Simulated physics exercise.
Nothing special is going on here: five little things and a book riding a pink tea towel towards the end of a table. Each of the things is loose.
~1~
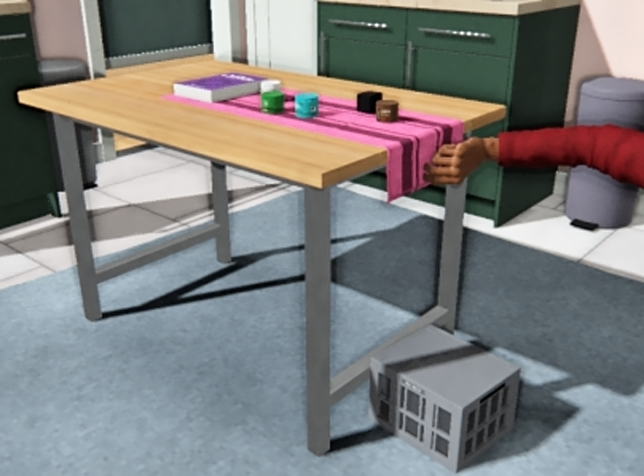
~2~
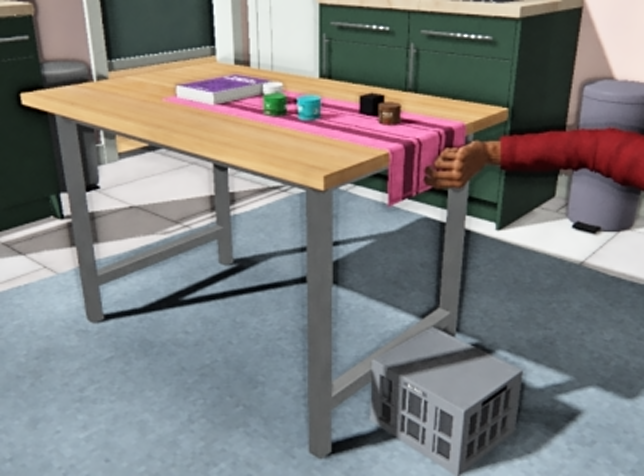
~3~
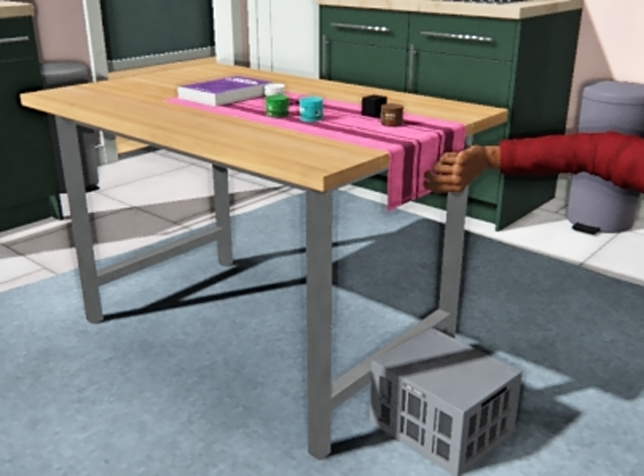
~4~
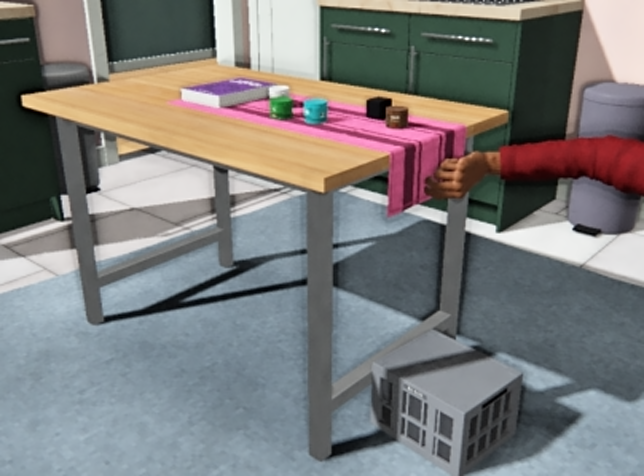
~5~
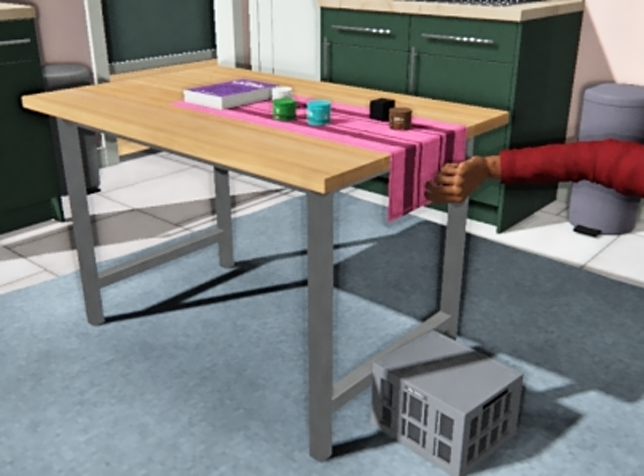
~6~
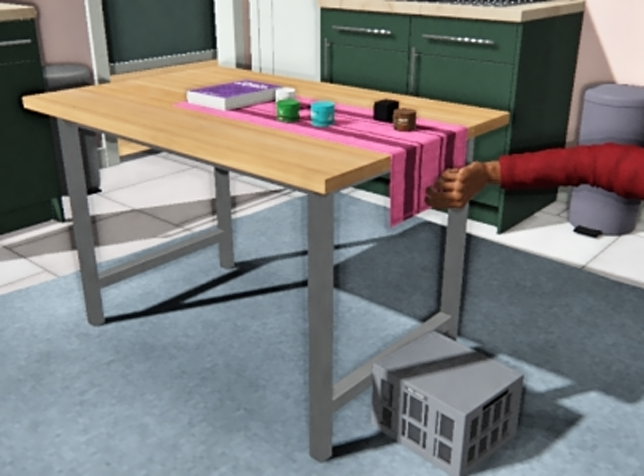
The video shows a hand in a red sleeve slowly drawing a pink striped cloth down over the right end of a wooden table, while the small pots, a black cube and a purple book on it shift slightly rightward.
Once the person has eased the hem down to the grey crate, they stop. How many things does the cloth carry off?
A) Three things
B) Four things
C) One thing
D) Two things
(B) Four things.
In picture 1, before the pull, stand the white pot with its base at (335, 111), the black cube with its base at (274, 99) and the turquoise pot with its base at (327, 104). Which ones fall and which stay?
The white pot goes over, the black cube does not fall, the turquoise pot comes down.
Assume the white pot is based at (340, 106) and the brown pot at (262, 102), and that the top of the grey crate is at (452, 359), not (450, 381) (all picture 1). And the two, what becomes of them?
The white pot does not stay aboard, and the brown pot stays aboard.
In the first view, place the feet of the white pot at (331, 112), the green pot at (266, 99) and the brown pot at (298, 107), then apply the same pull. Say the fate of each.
As for the white pot, it leaves the top; the green pot, it holds its spot; the brown pot, it leaves the top.
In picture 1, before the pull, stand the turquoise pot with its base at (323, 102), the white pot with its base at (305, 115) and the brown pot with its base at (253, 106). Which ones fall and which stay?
Turquoise pot - leaves the top, white pot - leaves the top, brown pot - stays aboard.
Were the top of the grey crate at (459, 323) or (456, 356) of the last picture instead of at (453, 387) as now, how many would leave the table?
Counts: 2, 3.
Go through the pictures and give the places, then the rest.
The first frame shows hem (386, 204); brown pot (388, 102); black cube (370, 93); turquoise pot (307, 95); green pot (273, 94); white pot (271, 82); top of the crate (450, 381).
The second frame shows hem (387, 207); brown pot (390, 104).
The third frame shows hem (387, 211); black cube (375, 97).
The fourth frame shows hem (387, 217); turquoise pot (316, 101); top of the crate (452, 386).
The fifth frame shows hem (388, 222); green pot (284, 101).
The sixth frame shows hem (390, 228); brown pot (405, 111); black cube (387, 101); turquoise pot (323, 104); green pot (288, 102); white pot (286, 90).
Early on, hem near (426, 286); brown pot and black cube gone.
Midway, hem near (424, 340); brown pot, black cube and turquoise pot gone.
Finally, hem on the crate; brown pot, black cube, turquoise pot and green pot gone. The count of fallen things is four.
